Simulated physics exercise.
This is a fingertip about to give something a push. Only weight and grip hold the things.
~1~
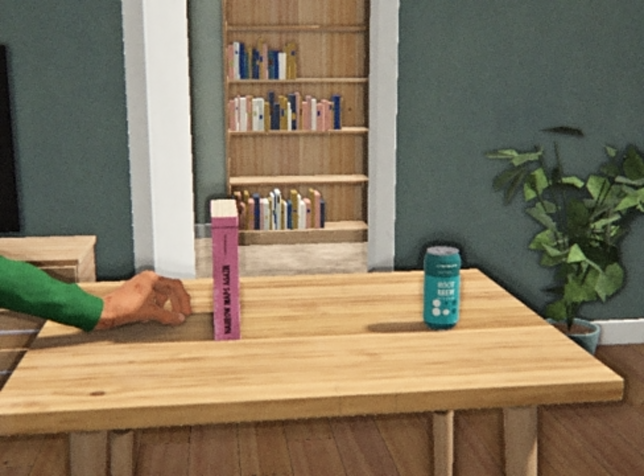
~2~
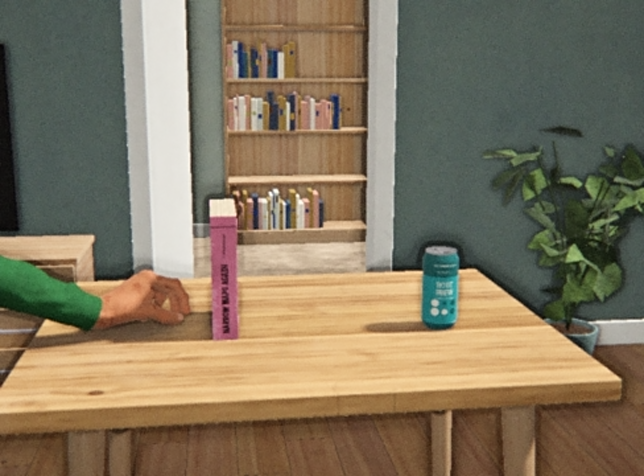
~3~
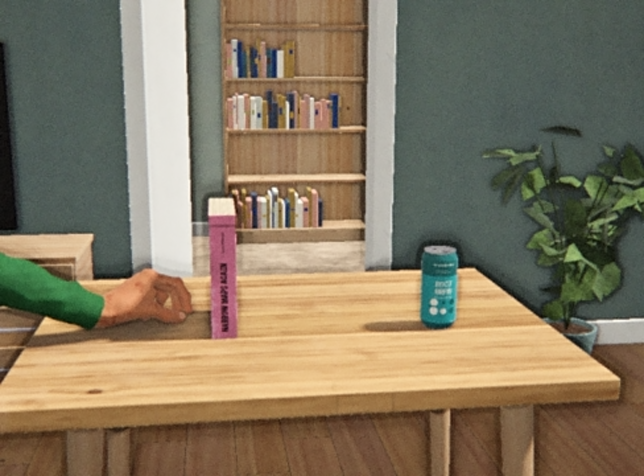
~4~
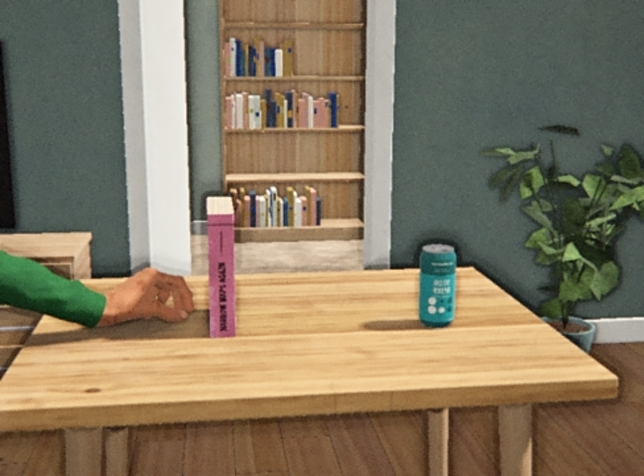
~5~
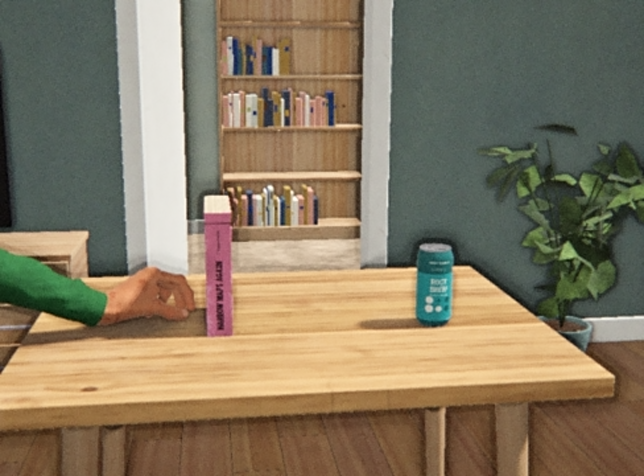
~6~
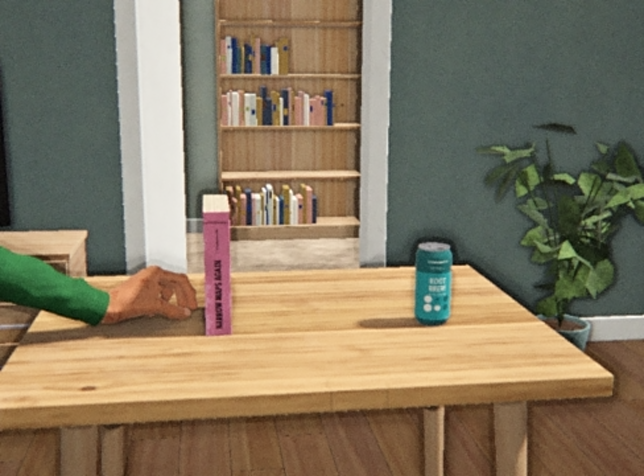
A hand in a green sleeve inches right until its fingers meet a pink book standing upright on a wooden table, while the book and a teal can barely shift, with a bookshelf and leafy plant behind.
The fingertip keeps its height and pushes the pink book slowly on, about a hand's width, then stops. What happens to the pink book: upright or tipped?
The pink book is still upright.
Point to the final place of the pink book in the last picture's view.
Near (288, 261).
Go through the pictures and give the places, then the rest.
The first frame shows pink book (225, 268).
The second frame shows pink book (224, 267).
The third frame shows pink book (223, 266).
The fourth frame shows pink book (221, 265).
The fifth frame shows pink book (218, 264).
The sixth frame shows pink book (217, 263).
Then, 0.80 s on from there, pink book shifted a little near (238, 262).
Then, 1.50 s on from there, pink book shifted a little near (267, 261).
In the end, moved from the start, pink book. At the end, from the last picture's camera, pink book near (288, 260).
